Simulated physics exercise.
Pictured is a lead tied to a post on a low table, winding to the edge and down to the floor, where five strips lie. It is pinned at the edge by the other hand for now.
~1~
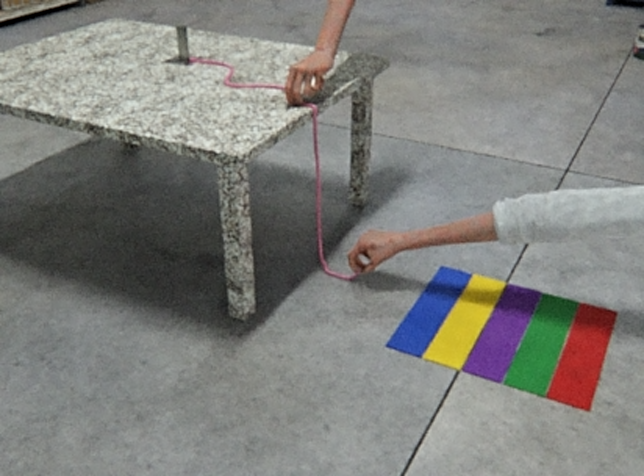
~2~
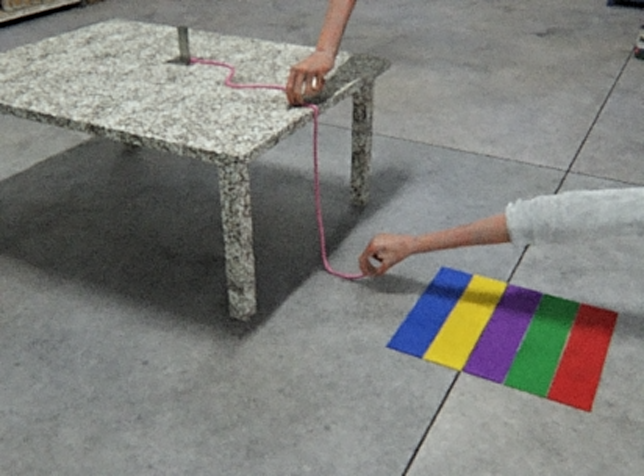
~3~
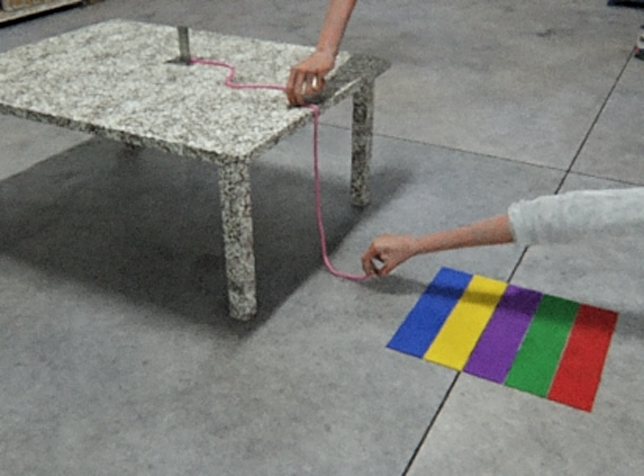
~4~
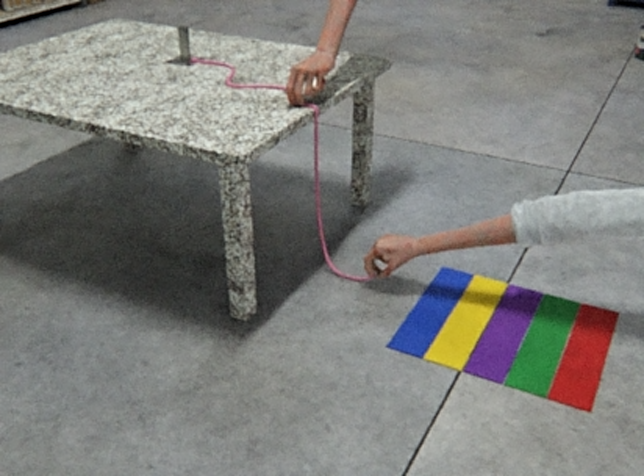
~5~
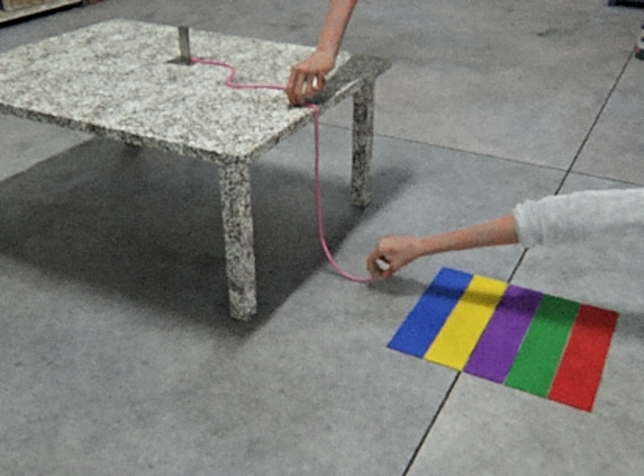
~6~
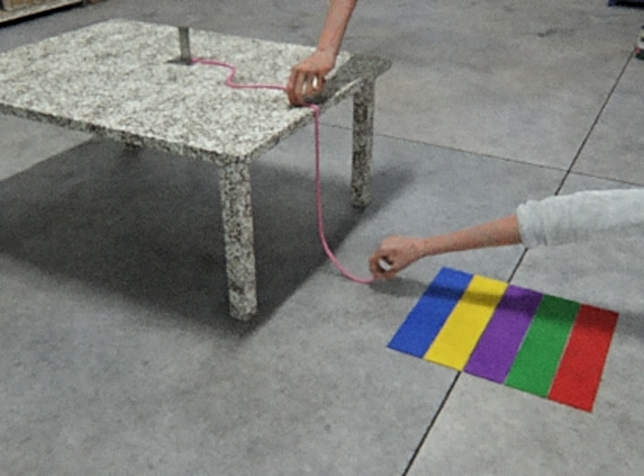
A hand near the floor drew the end of a pink cord slightly to the right, close to five coloured strips, while another hand stayed pressing the cord at the speckled table's edge.
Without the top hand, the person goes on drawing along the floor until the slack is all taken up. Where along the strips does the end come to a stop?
Above the purple strip.
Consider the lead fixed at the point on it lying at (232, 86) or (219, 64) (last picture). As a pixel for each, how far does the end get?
(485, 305), then (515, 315).
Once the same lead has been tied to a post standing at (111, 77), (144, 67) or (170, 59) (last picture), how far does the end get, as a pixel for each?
Per try, approx.: (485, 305); (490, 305); (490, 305).
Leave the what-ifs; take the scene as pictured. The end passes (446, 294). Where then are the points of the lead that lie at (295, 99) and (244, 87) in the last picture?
(325, 113) and (274, 87).
Soon after, end near (446, 294); over blue.
After that, end near (492, 307); over purple.
At the stop, end near (521, 315); over purple. It halts on the purple strip.
